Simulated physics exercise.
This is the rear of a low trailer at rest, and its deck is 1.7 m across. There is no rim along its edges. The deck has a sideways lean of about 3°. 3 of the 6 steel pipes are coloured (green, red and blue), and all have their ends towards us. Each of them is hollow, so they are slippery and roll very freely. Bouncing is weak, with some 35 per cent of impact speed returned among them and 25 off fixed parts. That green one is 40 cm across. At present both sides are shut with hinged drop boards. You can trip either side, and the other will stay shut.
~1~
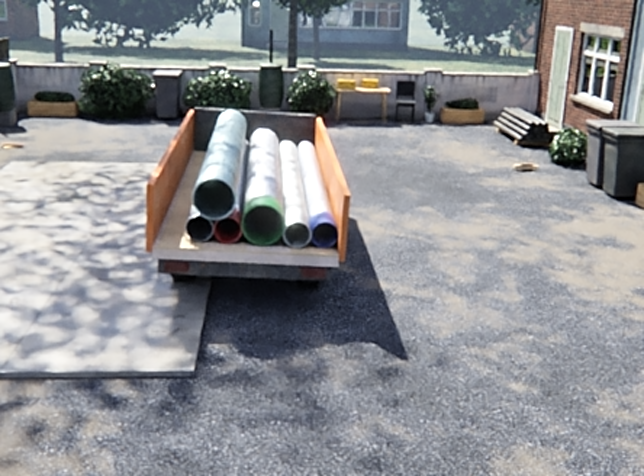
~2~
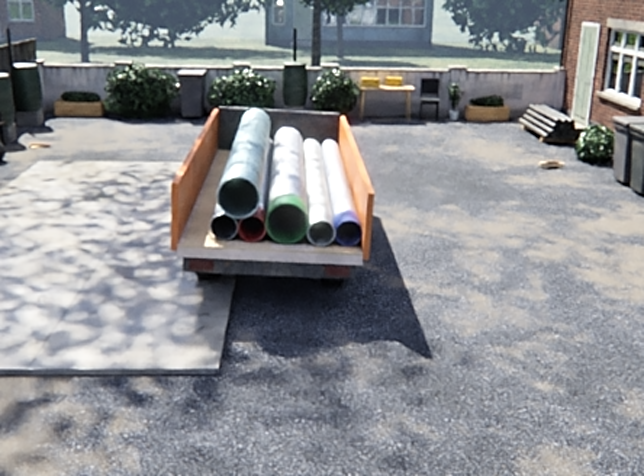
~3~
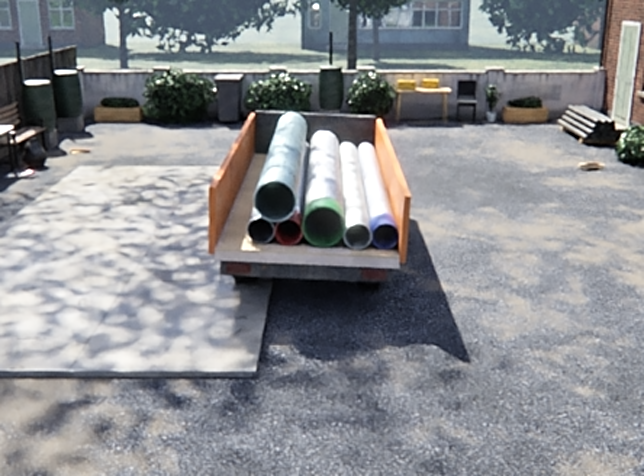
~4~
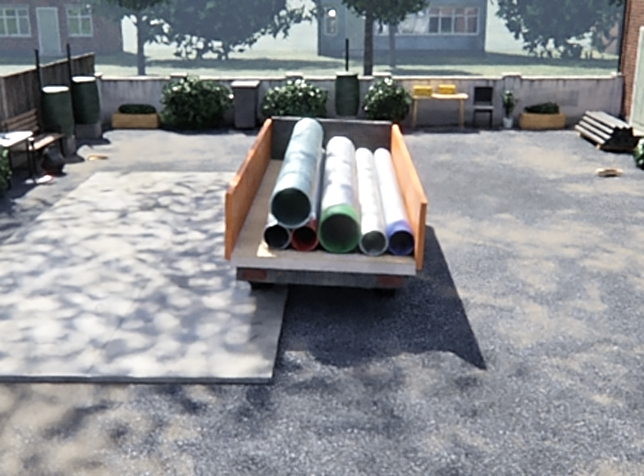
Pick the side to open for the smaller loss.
Open the left side.
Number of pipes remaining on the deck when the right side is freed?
It comes to 0 in total.
If it is the left, after 0.7 s, green is on the deck, 70 cm from the right edge; red is on the deck, 65 cm from the left edge; blue is on the deck, 15 cm from the right edge; 0 of 6 are off.
If it is the left, in the end, green is on the deck, 70 cm from the right edge; red is on the deck, 65 cm from the left edge; blue is on the deck, 15 cm from the right edge; 0 of 6 are off.
If it is the right, after 1.9 s, green is on the deck, 40 cm from the right edge, rolling right; red is on the deck, 75 cm from the right edge, rolling right; blue is on the ground to the right; 1 of 6 is off.
If it is the right, in the end, green is down on the right; red is down on the right; blue is on the ground to the right; 6 of 6 are off.
